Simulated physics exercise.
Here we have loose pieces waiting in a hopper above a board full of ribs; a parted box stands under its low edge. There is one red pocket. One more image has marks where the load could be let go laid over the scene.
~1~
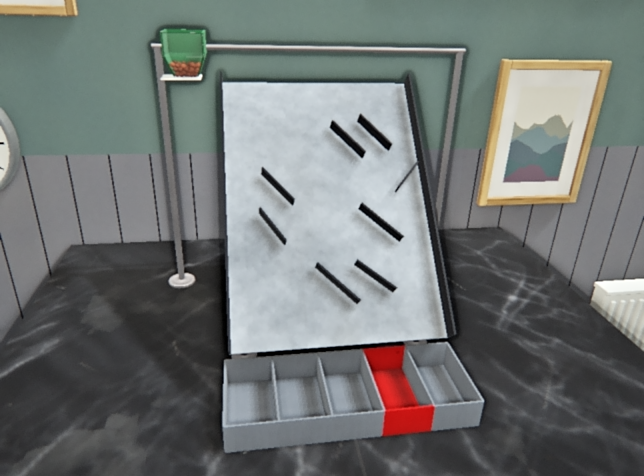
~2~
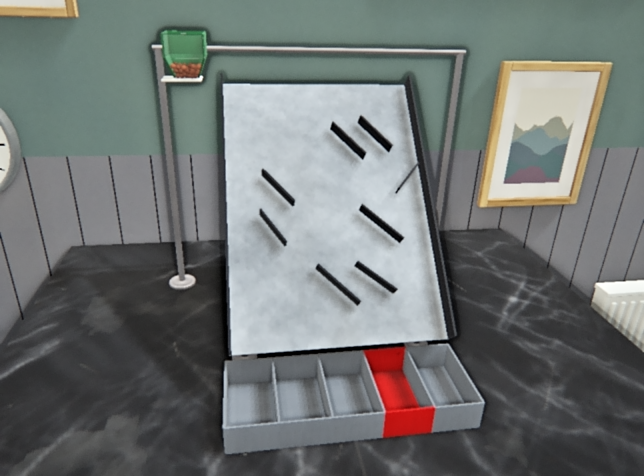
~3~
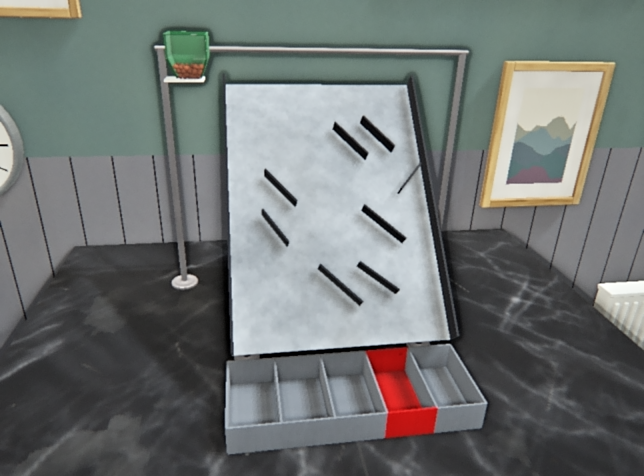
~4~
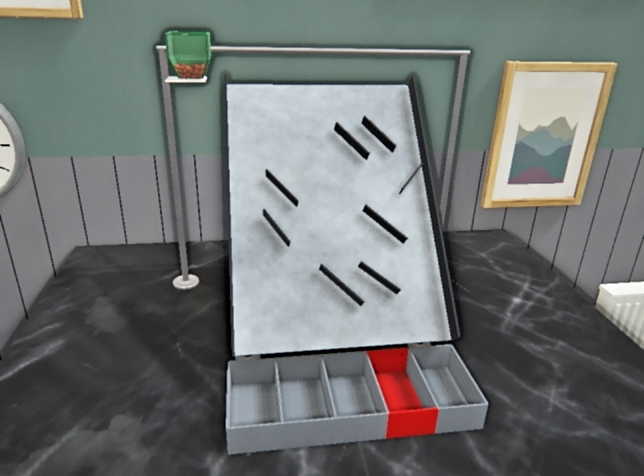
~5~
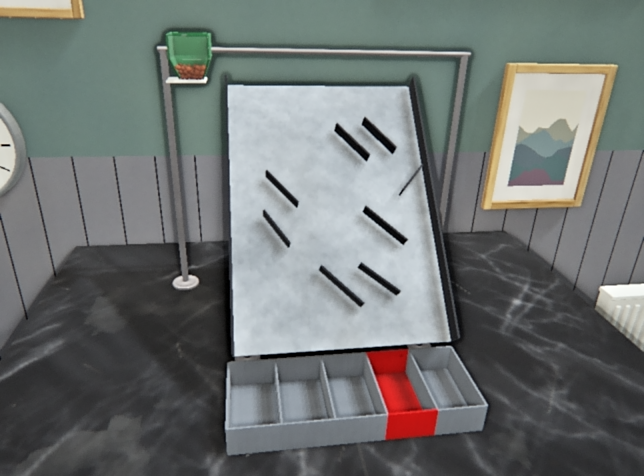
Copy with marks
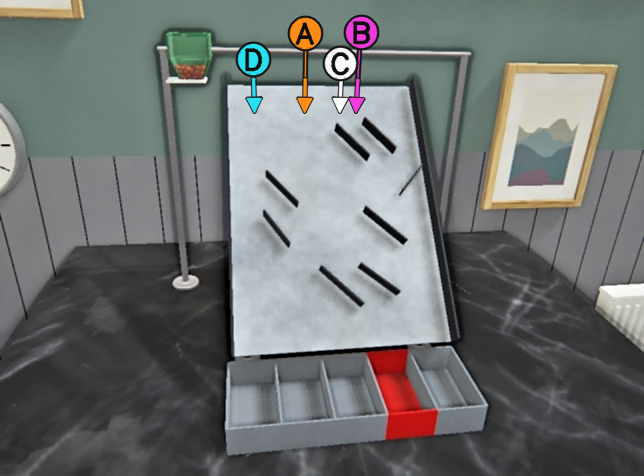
In a green-walled room with grey panelling, a green hopper of small brown pieces sits at the upper left of a frame, beside a tilted pale board with dark slanted ribs and a box with one red pocket. The view shifts very slightly, while the pieces, hopper and board stay still throughout.
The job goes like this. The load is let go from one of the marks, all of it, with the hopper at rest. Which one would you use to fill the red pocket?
Use mark A.
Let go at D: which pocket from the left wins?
The first.
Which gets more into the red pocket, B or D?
Mark D.
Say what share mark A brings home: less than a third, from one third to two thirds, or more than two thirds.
Mark A gives from one third to two thirds.
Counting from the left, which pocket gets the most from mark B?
The fifth from the left.
On the marked copy, mark A meets the board at (304, 107); mark B meets the board at (356, 107); mark C meets the board at (339, 107); mark D meets the board at (254, 107).
If A is chosen, about half in the red pocket, about a third in other pockets, a small part outside the box.
If B is chosen, a stray few in the red pocket, nearly all in other pockets.
If C is chosen, a small part in the red pocket, most in other pockets, a small part outside the box.
If D is chosen, a small part in the red pocket, about two thirds in other pockets, about a quarter outside the box.
